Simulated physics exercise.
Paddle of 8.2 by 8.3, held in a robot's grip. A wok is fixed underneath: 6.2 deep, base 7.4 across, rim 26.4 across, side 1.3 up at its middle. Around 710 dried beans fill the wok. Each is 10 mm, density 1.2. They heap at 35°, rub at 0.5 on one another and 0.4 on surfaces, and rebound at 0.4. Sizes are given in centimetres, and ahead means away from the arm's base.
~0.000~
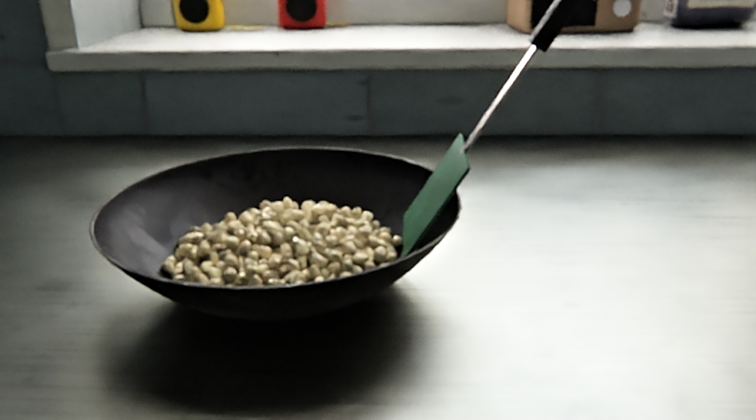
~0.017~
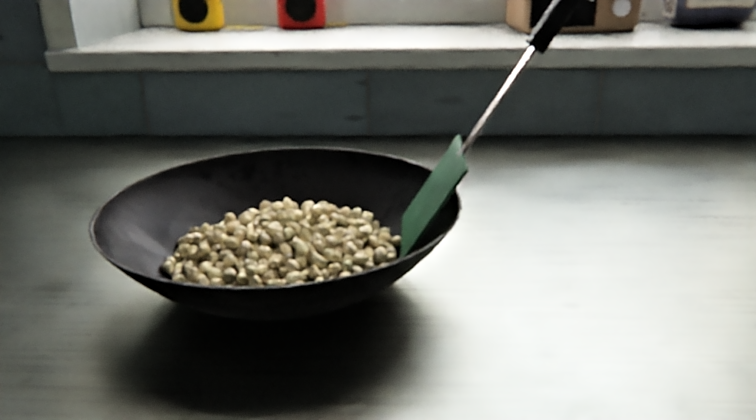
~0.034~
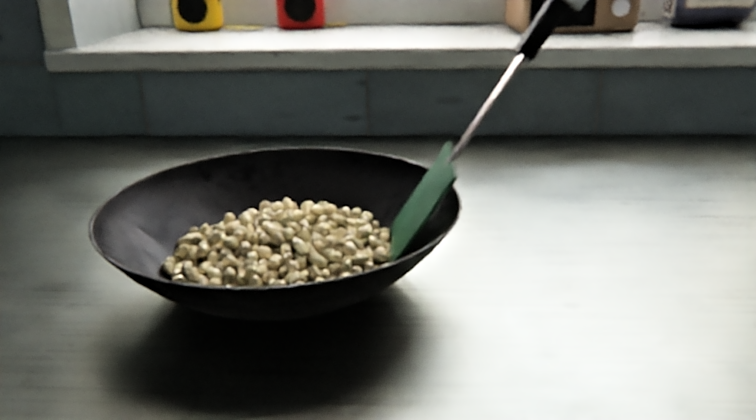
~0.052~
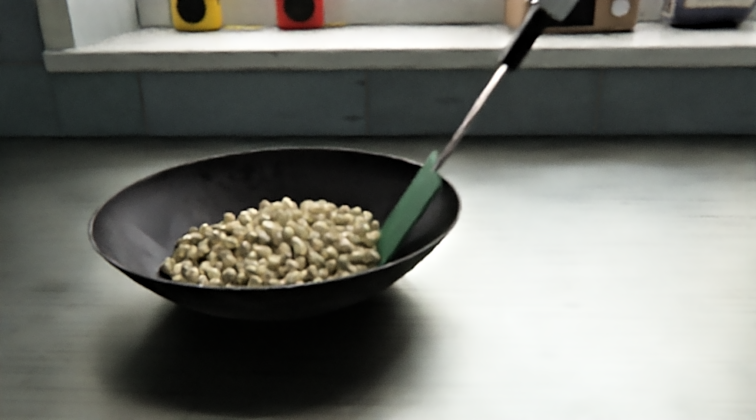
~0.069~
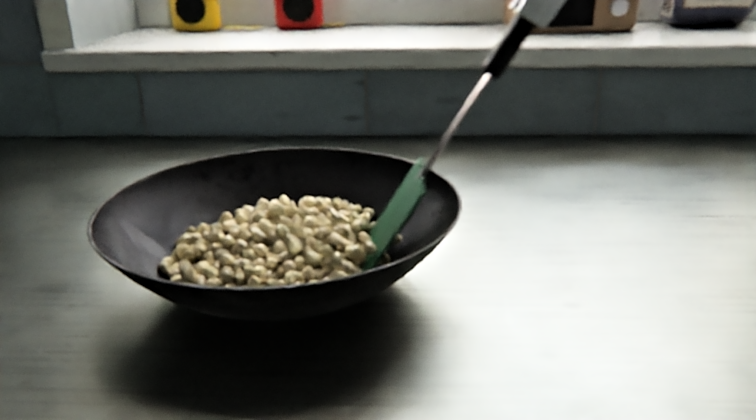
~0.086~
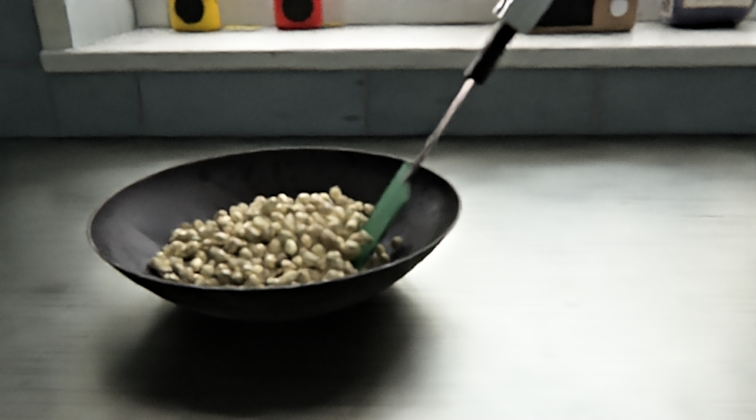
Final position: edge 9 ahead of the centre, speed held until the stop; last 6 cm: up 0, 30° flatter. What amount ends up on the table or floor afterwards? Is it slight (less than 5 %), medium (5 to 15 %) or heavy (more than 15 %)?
Heavy.
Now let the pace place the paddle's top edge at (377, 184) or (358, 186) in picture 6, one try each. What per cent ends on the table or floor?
Roughly 30 per cent, then roughly 40 per cent.
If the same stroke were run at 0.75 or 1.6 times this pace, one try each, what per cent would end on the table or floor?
Some 20 per cent, then some 35 per cent, on the table or floor.
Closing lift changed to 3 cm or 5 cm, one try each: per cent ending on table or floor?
Close to 30 and 30 percent respectively.
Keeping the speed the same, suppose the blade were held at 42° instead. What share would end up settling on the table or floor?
Near 20 %.
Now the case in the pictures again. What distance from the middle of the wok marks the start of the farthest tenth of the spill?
Some 25 cm from the centre.
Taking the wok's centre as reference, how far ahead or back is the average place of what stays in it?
I'd say close to 5.0 cm toward the front.
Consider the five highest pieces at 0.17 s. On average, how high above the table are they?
Somewhere near 6 cm, I'd say.
After 0.17 s, sloping 58°, highest piece 6 above the table; 706 in the wok.
After 0.25 s, sloping 47°, highest piece 8 above the table; 705 in the wok, 1 on the blade or in flight.
After 0.49 s, sloping 28°, highest piece 8 above the table; 530 in the wok, 167 on the table or floor, 9 on the blade or in flight.
After 1.54 s, sloping 28°, highest piece 8 above the table; 530 in the wok, 176 on the table or floor.
At rest, 530 in the wok, 176 on the table or floor. That is 25 % on the table or floor.
